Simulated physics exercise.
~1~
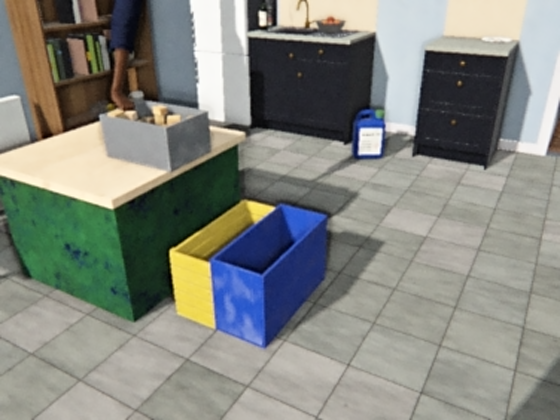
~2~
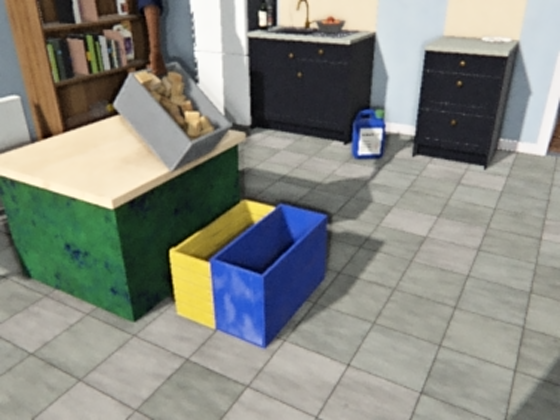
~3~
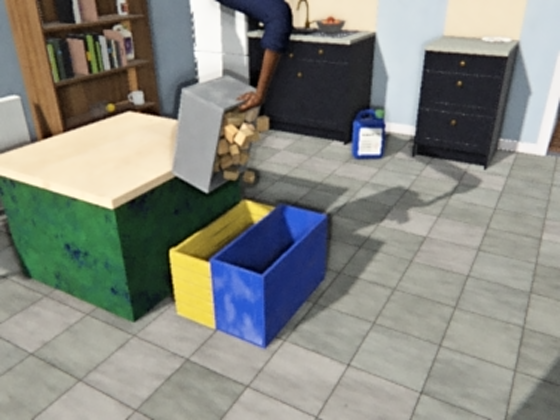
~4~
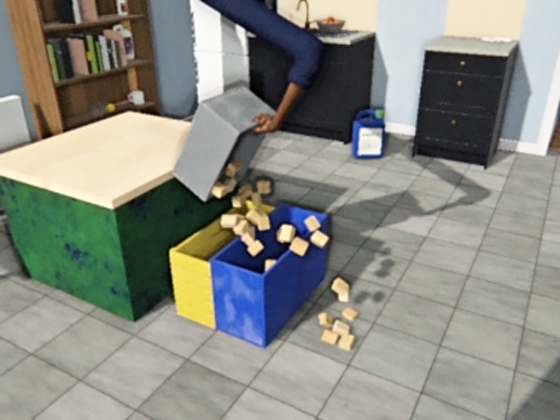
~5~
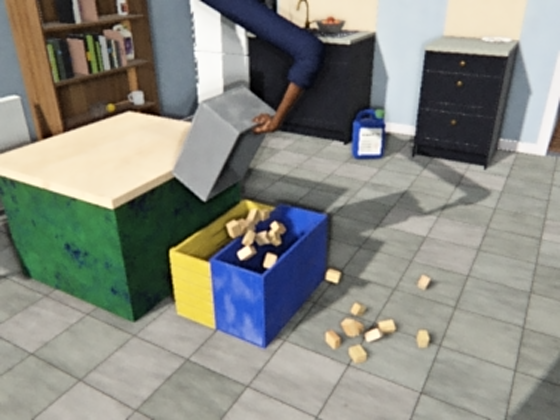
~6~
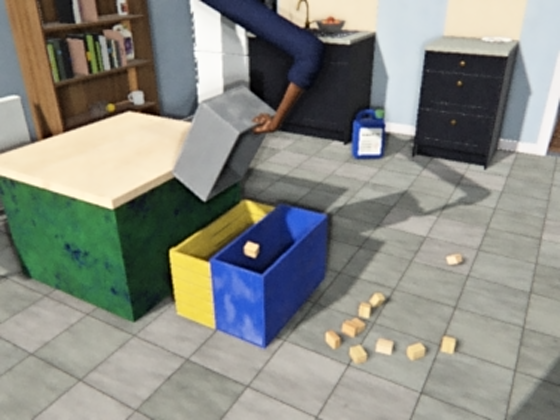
A grey crate full of small wooden blocks sits on a pale-topped green bench at the left of a grey-tiled room, seen from slightly above. A yellow tub and a blue tub stand side by side on the floor to its right, with dark cabinets and a bookshelf behind. The crate tilts to the right, and an arm in a dark blue sleeve holds it as it tips past upright over the tubs. Blocks tumble out, most dropping into the blue tub while others scatter across the tiles beyond. The crate stays tipped, with several blocks lying on the floor at right.
